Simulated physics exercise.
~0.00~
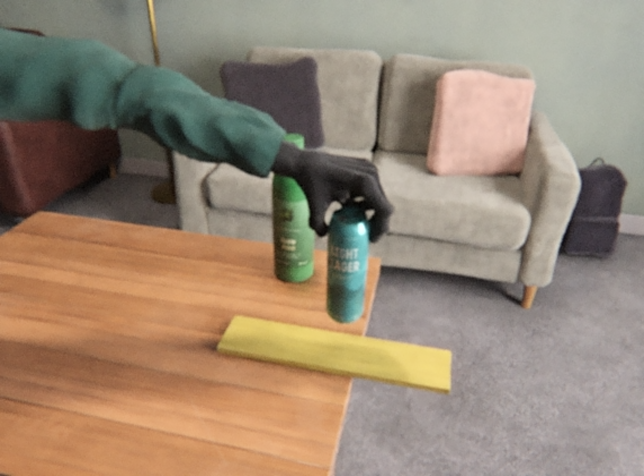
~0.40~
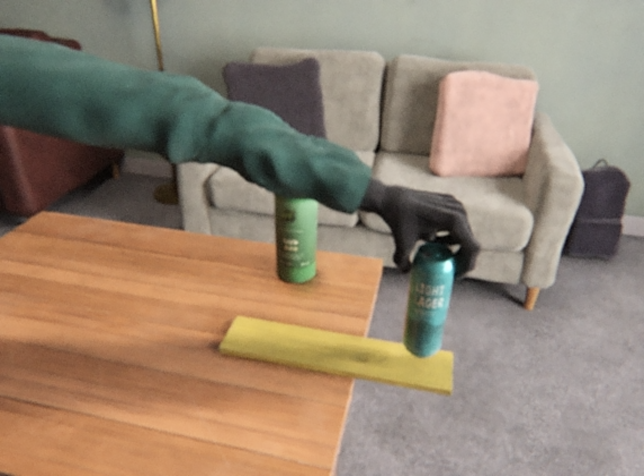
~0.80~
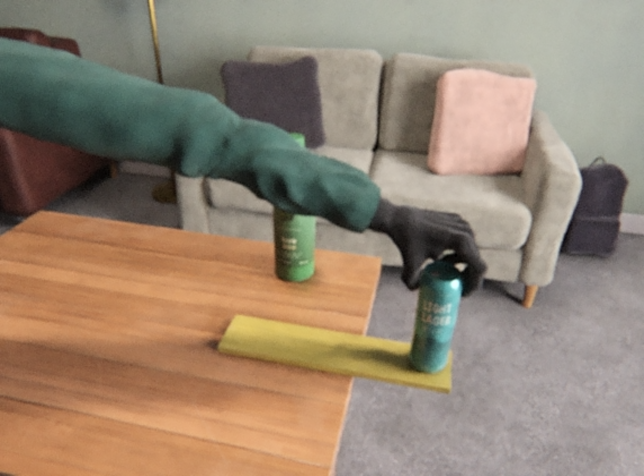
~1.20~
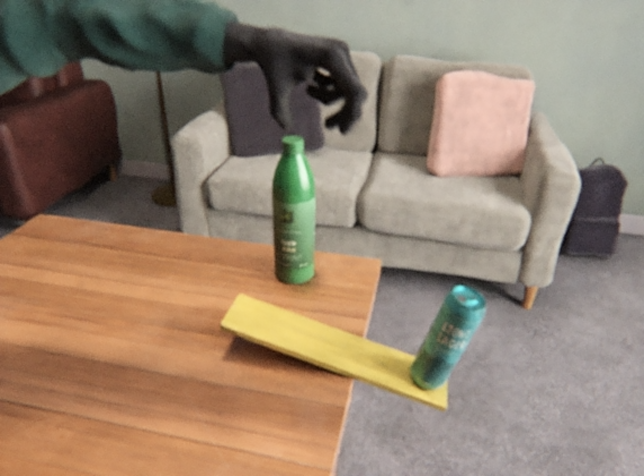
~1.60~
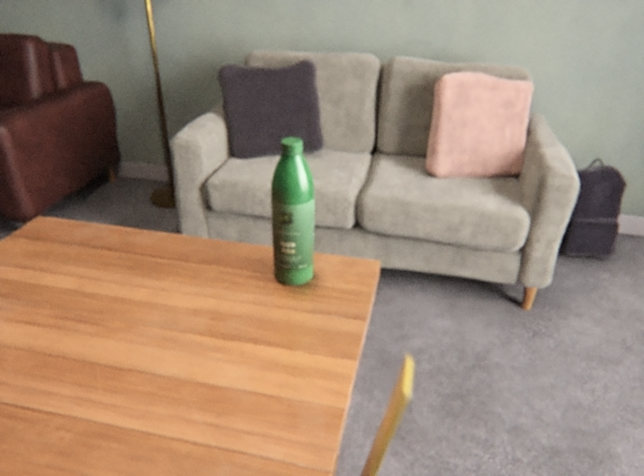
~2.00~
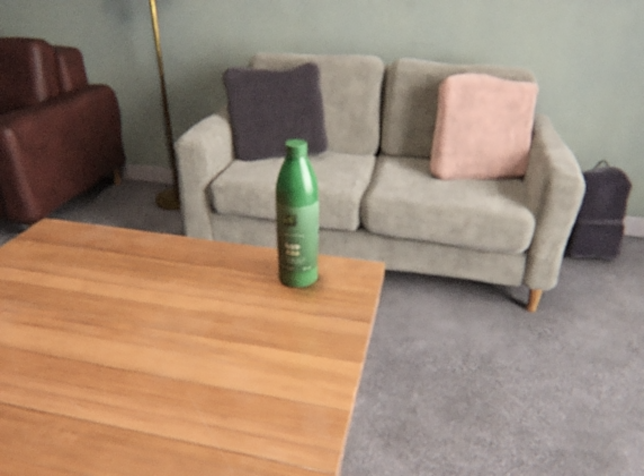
A gloved hand sets a turquoise can on the yellow board's overhanging end, and both fall.
